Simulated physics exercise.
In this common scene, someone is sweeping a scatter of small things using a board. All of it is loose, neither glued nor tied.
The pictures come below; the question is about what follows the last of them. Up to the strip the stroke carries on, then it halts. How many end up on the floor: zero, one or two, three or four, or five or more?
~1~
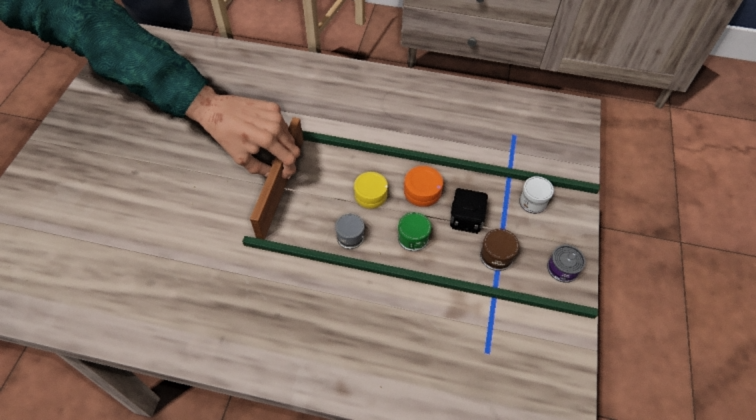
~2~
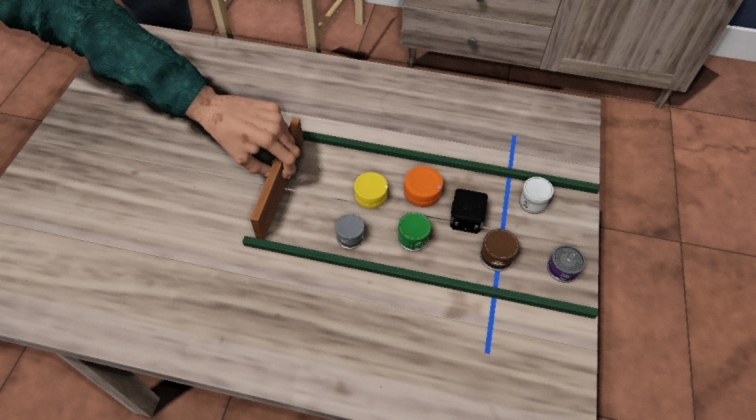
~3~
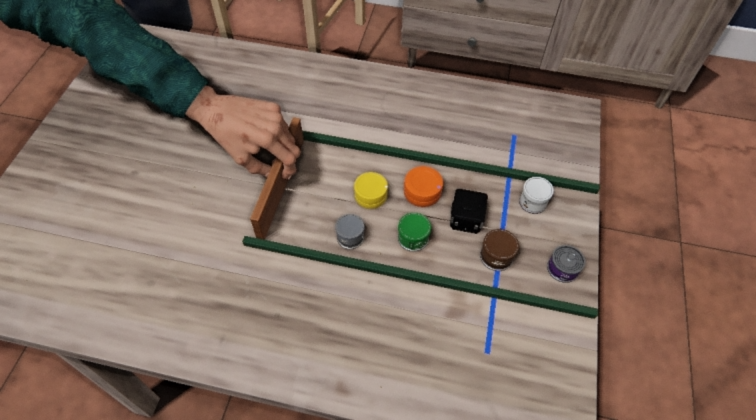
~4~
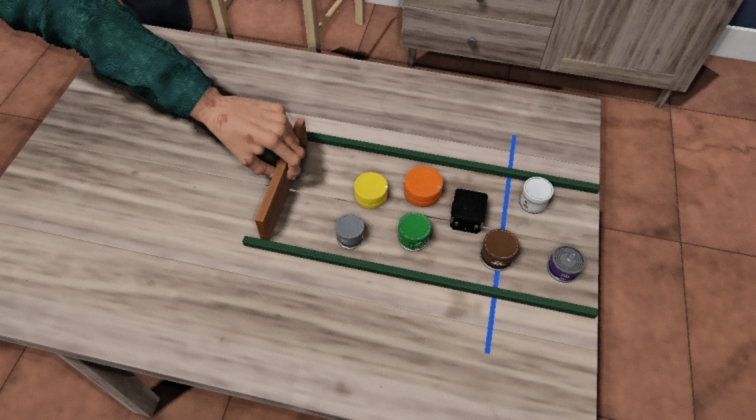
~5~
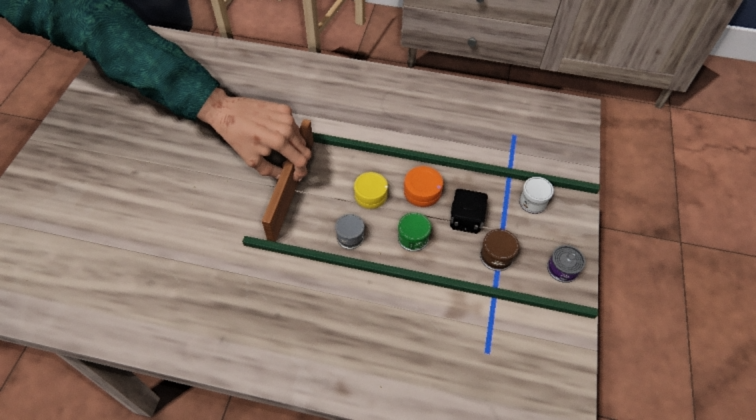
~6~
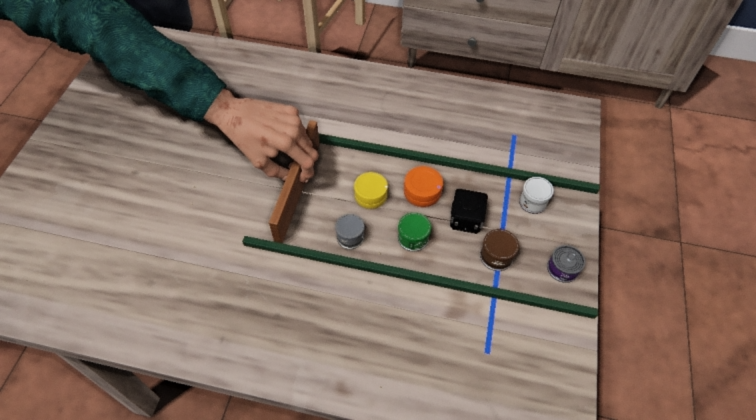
Most likely not a single one will drop off.
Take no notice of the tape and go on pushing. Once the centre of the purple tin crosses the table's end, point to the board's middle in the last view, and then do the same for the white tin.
First it's close to (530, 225), next close to (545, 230).
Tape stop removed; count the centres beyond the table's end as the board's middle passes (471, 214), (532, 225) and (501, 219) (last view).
Taking the three positions in turn, the counts come to 0, 1 and 0.
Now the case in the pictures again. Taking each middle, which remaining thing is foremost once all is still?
The one you want is the purple tin.
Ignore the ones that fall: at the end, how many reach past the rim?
The figure is 0.
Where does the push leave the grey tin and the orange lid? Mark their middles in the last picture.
Answer: First (513, 274), after that (528, 191).
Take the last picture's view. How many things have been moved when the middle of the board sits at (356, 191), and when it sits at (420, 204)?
Up to then 2, and up to the other point 5.
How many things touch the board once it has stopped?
In total, 4.
A little later, none off yet; purple tin at rest near (566, 264); white tin at rest near (536, 196); brown pot at rest near (499, 250).
When it is over, the number that fall off is zero.
